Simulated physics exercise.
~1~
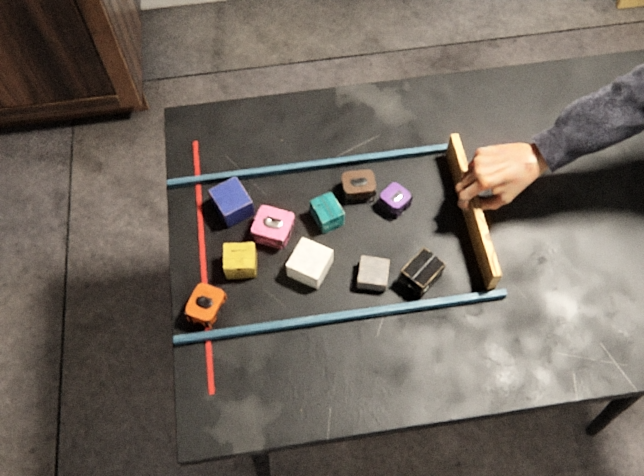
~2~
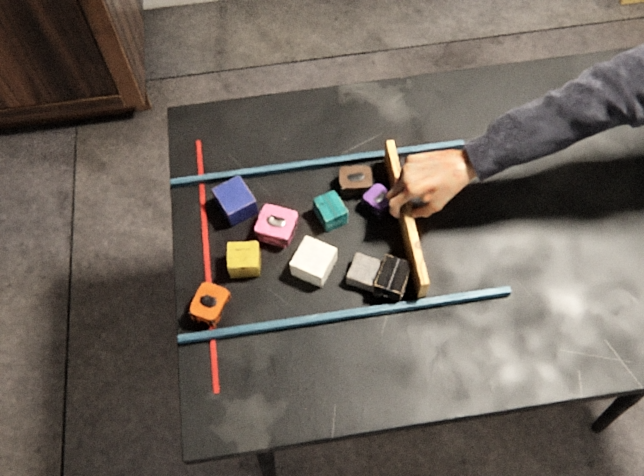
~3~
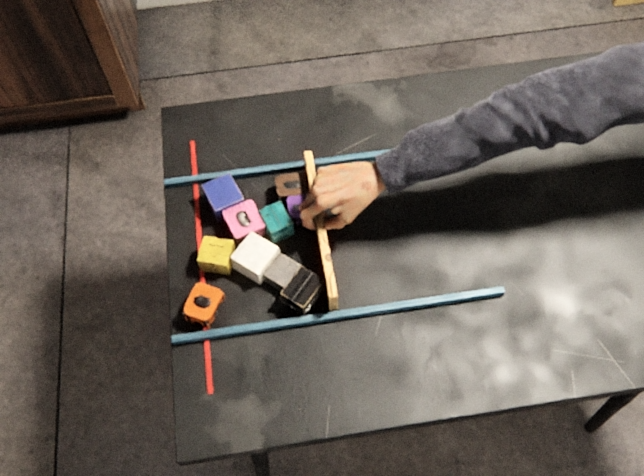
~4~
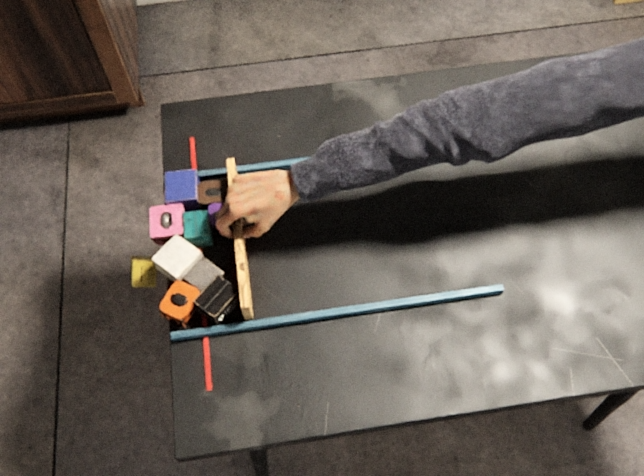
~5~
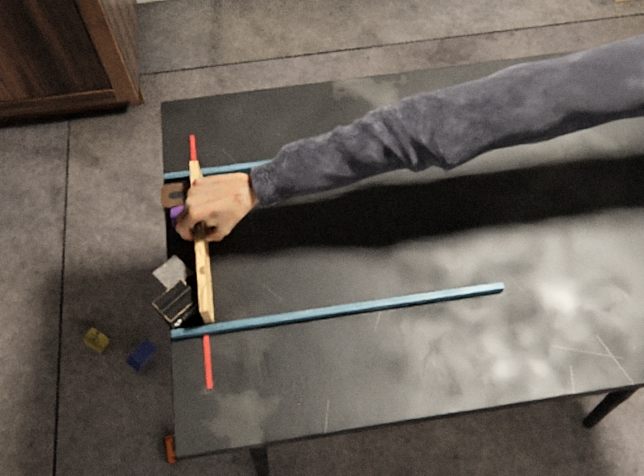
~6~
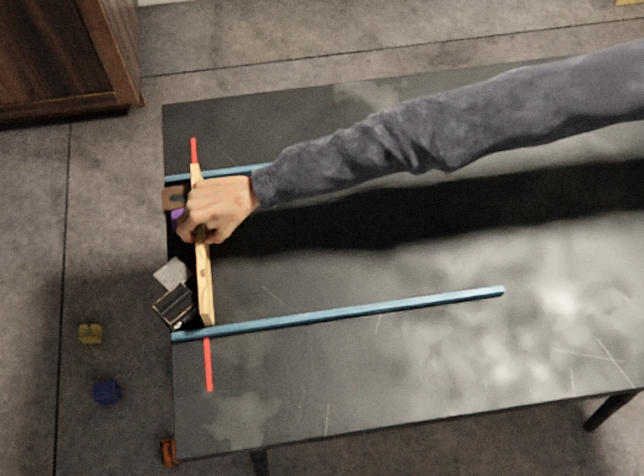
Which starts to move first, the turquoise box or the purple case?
The purple case starts to move first, shifting left with the board while the turquoise box is still in its place. The turquoise box only moves later, as the board comes further left.
